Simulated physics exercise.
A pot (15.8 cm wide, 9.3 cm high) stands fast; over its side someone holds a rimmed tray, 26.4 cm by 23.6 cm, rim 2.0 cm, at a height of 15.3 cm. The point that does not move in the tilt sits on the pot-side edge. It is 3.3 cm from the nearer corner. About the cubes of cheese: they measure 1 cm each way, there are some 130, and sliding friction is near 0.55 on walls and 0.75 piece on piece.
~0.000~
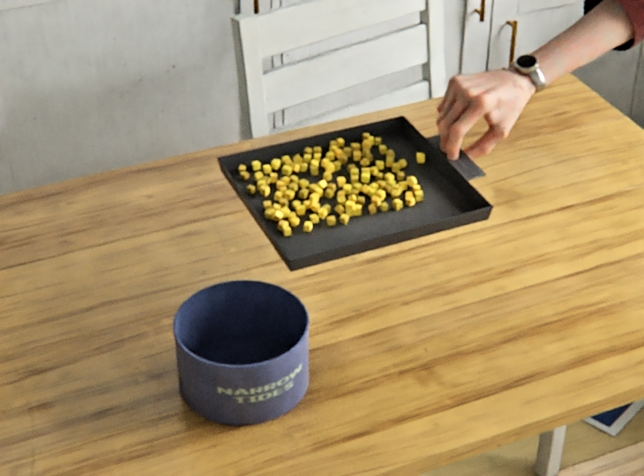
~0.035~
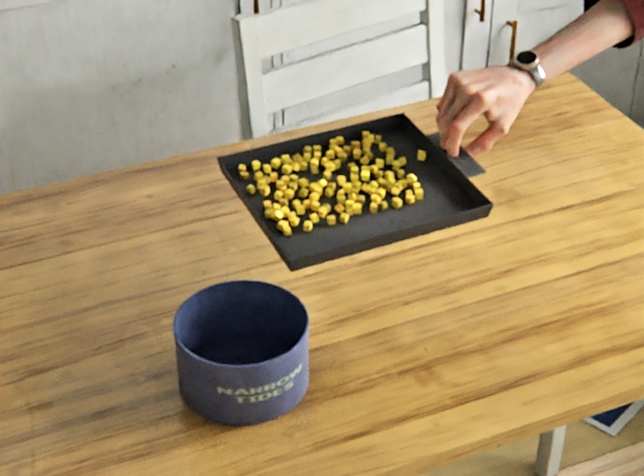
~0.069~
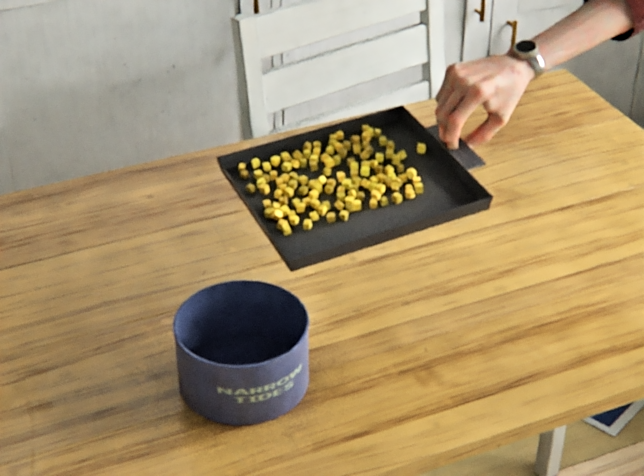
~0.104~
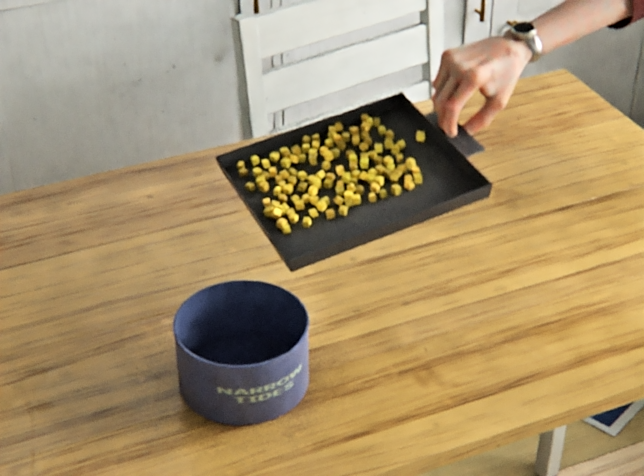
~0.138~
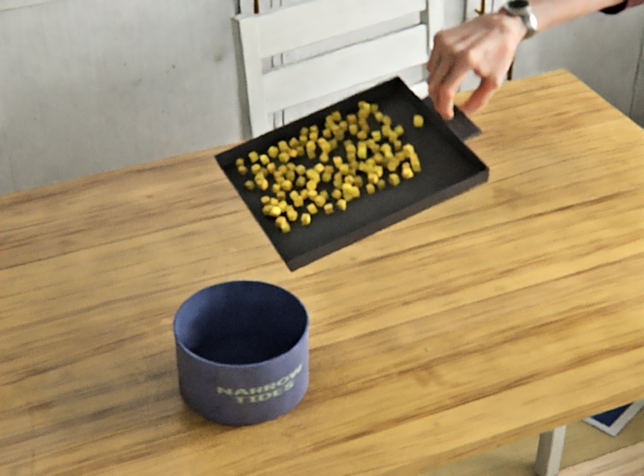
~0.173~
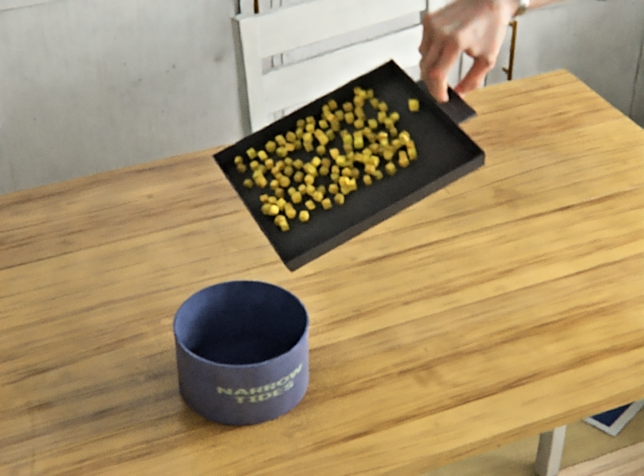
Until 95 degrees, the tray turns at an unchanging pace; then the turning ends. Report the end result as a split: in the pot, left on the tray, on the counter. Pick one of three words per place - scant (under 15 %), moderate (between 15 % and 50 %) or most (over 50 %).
My call is pot: Moderate, left on the tray: Scant, counter: Most.
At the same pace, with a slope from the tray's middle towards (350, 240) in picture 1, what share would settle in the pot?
Estimate: Near 35 per cent.
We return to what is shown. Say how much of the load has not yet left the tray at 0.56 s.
Load share: Around 100%.
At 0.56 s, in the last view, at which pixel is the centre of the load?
My estimate is roughly (231, 201).
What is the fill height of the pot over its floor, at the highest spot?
It gets to about 1.0 cm.
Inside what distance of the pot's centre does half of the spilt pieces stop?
20 cm.
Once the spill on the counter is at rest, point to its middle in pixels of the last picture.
About (150, 324).
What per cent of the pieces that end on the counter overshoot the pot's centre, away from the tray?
I'd put it at close to 90 per cent.
Then, at 0.40 s, tilt 57 degrees; the tray holds 100 %, the pot 0 %.
After 0.56 s, tilt 84 degrees; the tray holds 100 %, the pot 0 %.
After 0.84 s, tilt 95 degrees; the tray holds 5 %, the pot 30 %.
At rest (2.0 s), pot 30 %, tray 5 %, counter 65 %.
